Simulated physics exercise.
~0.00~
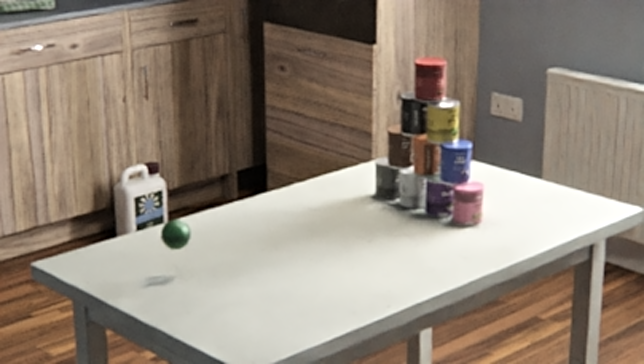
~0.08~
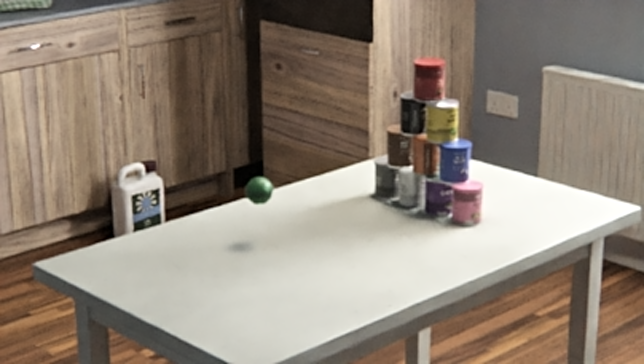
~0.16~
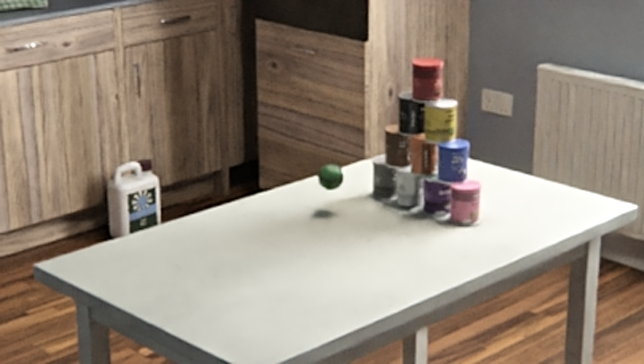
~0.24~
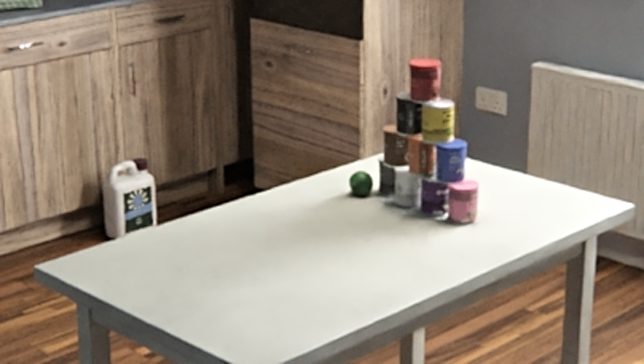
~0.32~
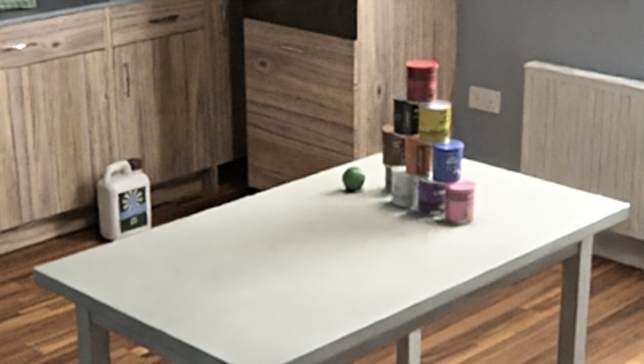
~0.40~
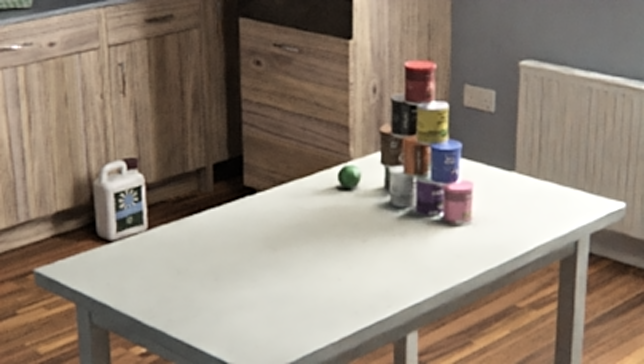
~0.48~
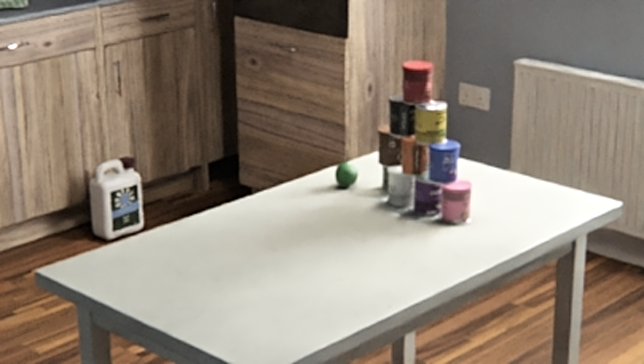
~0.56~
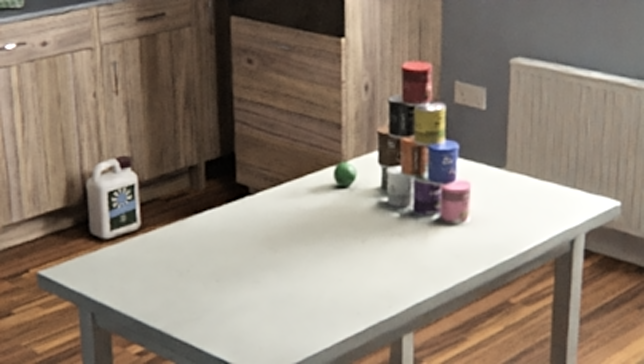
At the start, a green ball is in the air above the left part of a pale table, with a pyramid of colourful tins stacked toward the far right end. The ball flies right, its shadow sliding across the tabletop beneath it. It drops low and reaches the left side of the pile, where the grey tin in the bottom row shifts slightly but stays upright. The ball then rolls back a little to the left and slows. It ends at rest on the table beside the pile, which is still standing, with the pink tin in its place.
